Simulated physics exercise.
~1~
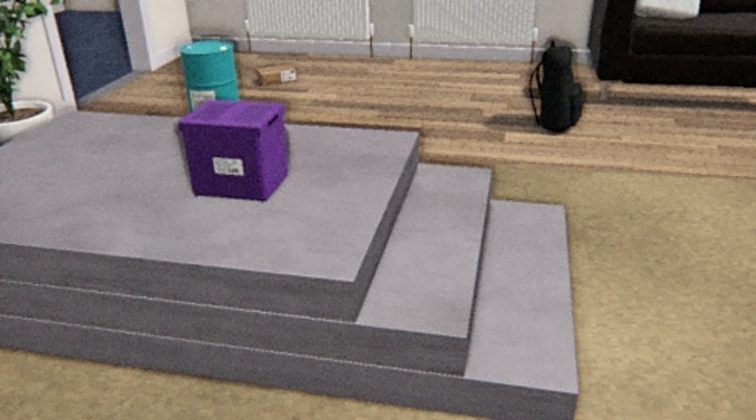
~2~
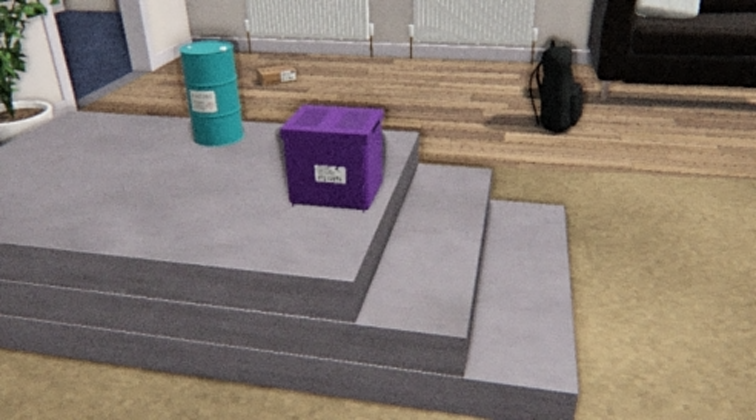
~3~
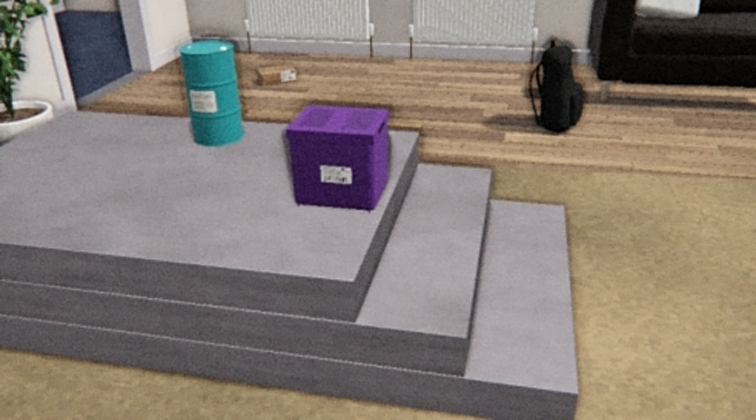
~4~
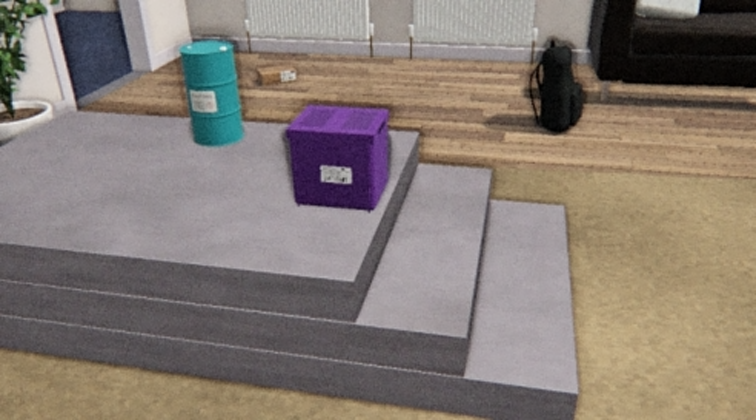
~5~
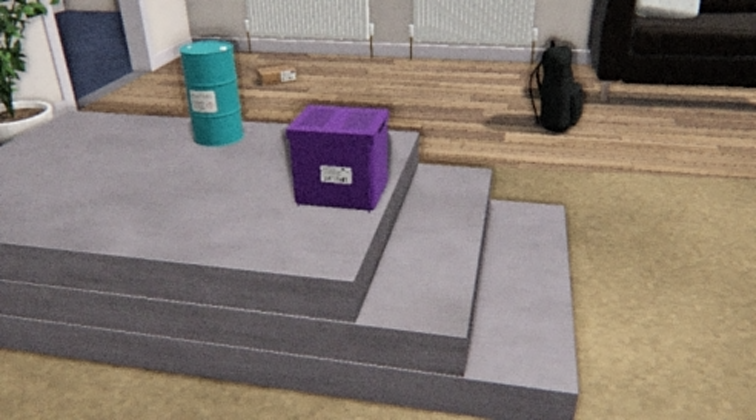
In a room with a low grey platform and steps, a purple box slid right across the top, past a teal drum that stayed put, and came to rest near the edge, still on the landing above the steps.
